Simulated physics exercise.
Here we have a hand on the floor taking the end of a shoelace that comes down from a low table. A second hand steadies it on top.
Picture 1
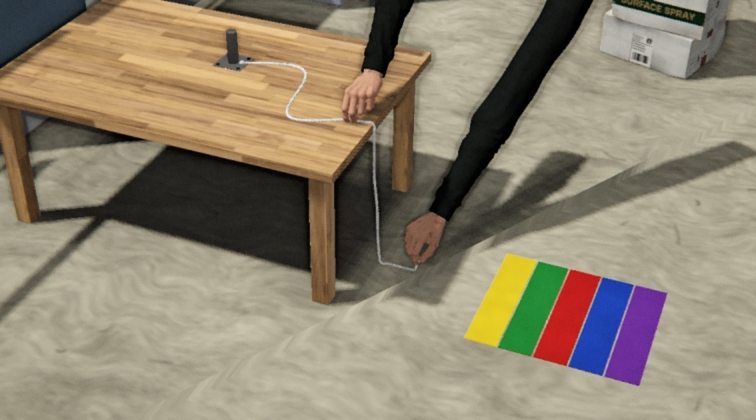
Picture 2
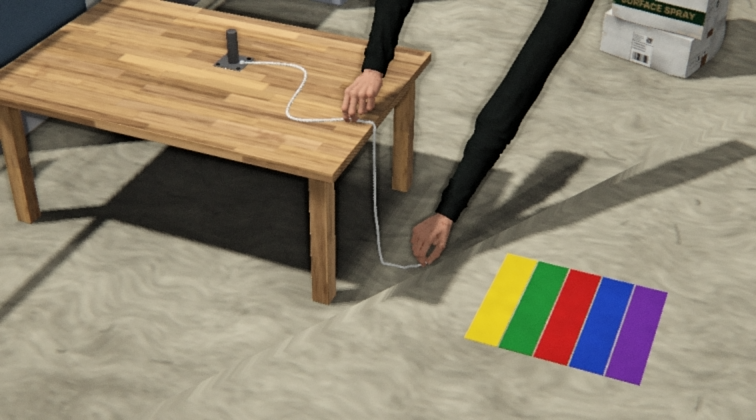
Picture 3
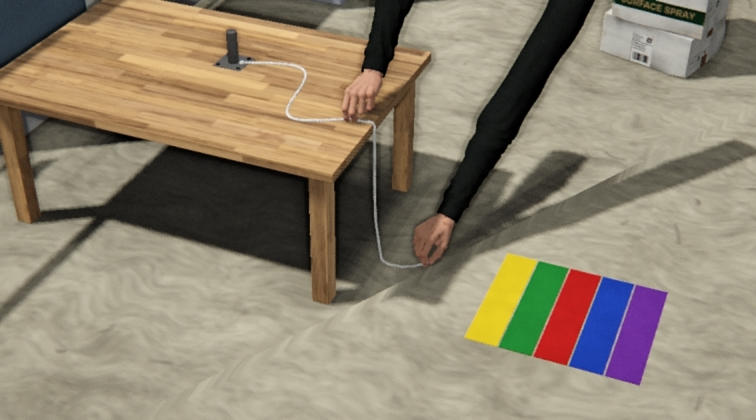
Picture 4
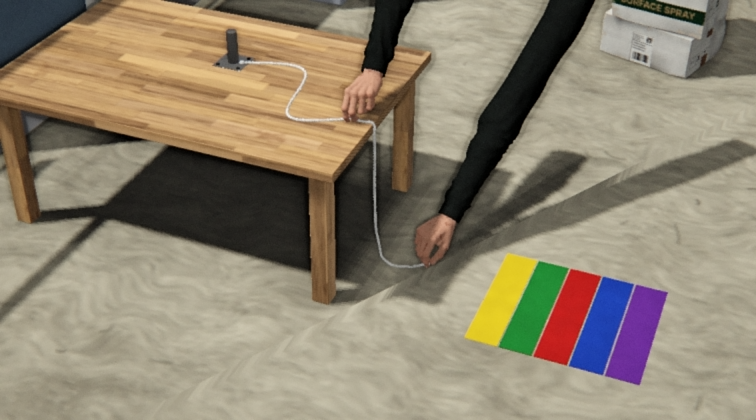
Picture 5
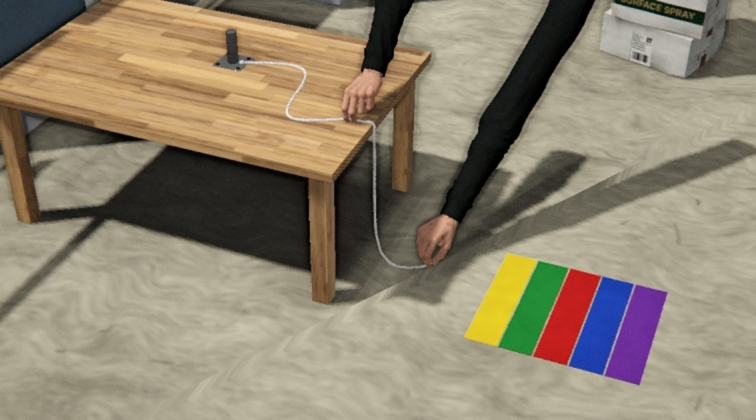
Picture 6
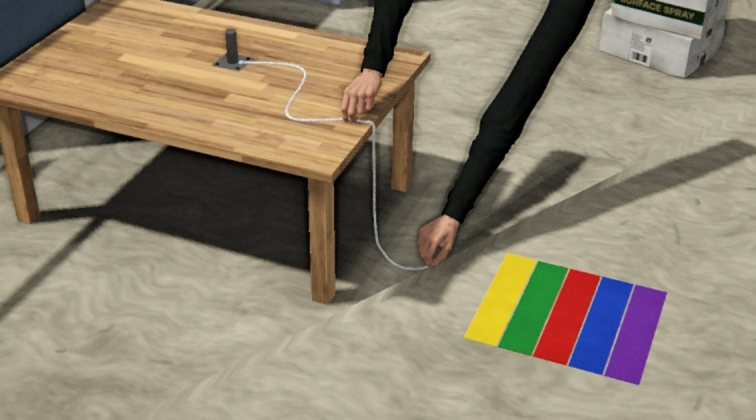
A hand near the floor draws the hanging white lace's end slightly right.
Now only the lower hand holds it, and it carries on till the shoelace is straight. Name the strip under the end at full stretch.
The blue one.
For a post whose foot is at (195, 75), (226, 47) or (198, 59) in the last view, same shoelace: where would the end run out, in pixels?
Near (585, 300), (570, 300) and (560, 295).
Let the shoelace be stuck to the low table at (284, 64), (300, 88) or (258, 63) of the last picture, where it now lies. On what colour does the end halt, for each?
In that order: Blue; red; blue.
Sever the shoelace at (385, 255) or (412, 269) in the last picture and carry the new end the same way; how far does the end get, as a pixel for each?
About (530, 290) and (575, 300).
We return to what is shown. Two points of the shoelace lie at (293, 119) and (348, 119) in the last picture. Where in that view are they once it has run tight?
About (374, 114), and the other about (418, 149).
Soon after, end near (550, 294); over green.
After that, end near (585, 302); over red.
At the stop, end near (606, 308); over blue. It halts on the blue strip.
